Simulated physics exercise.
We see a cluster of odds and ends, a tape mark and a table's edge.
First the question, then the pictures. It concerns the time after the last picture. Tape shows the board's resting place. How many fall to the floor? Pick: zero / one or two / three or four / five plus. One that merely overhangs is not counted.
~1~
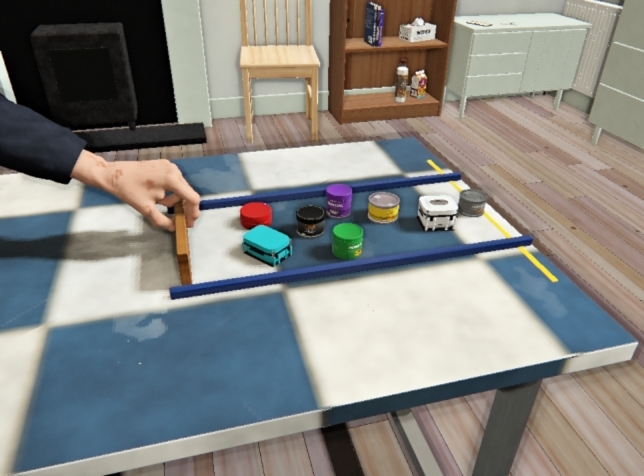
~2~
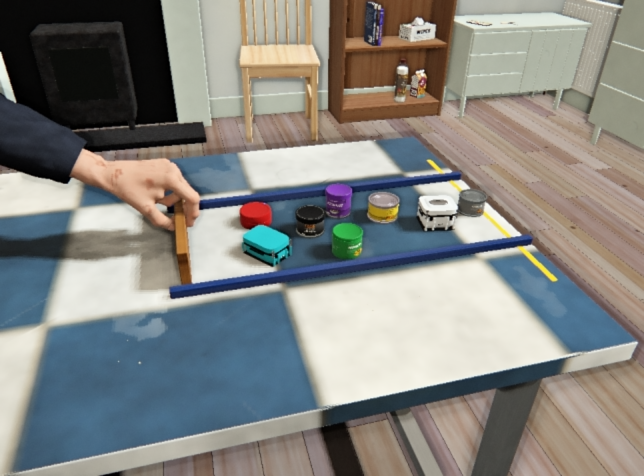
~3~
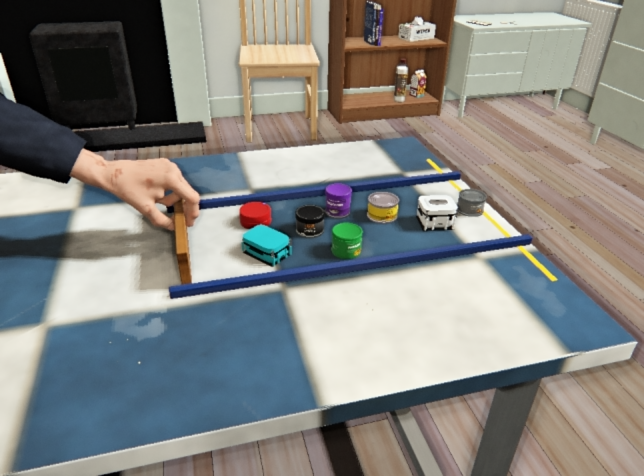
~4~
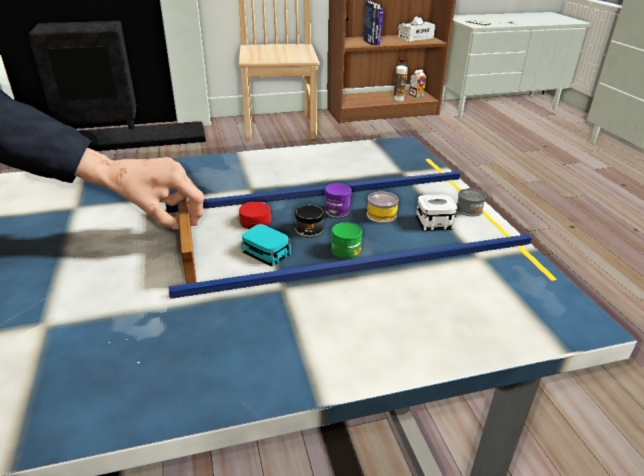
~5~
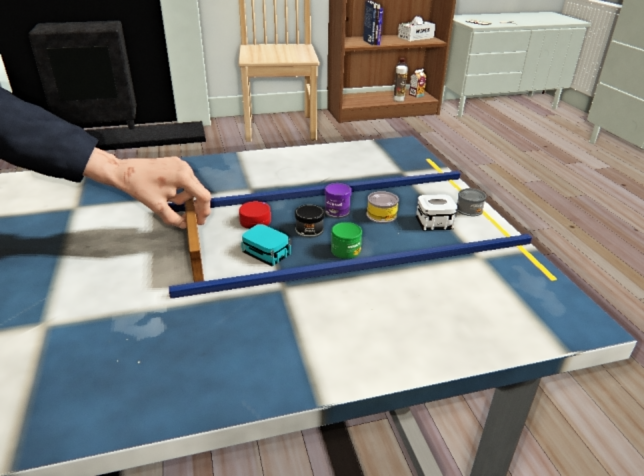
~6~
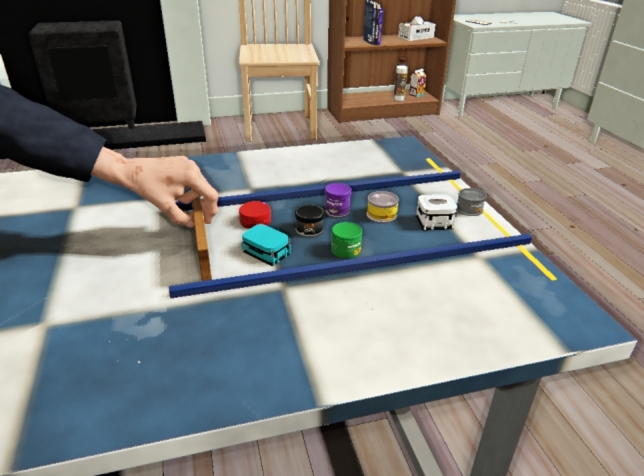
That comes to five plus.
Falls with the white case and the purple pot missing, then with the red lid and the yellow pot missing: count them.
Fallen: 3 in the first try, 3 in the other.
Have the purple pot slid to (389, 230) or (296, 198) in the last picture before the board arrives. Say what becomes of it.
Result by position: It leaves the top / stays aboard.
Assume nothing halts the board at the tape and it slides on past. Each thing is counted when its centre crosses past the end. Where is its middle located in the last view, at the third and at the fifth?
At (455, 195) for the third, at (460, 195) for the fifth.
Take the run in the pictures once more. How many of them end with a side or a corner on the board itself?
It's 3.
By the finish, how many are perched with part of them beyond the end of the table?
The count would be 3.
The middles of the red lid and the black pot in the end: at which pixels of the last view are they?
Red lid: (474, 184); black pot: (490, 196).
A little later, none off yet; grey tin at rest near (471, 202); white case at rest near (436, 212); yellow pot at rest near (383, 207).
Next, none off yet; grey tin at rest near (471, 202); white case shifted about its own width near (457, 211); yellow pot shifted well along near (431, 201).
When it is over, the number that fall off is five or more; down, green tub, purple pot, yellow pot, white case and grey tin.
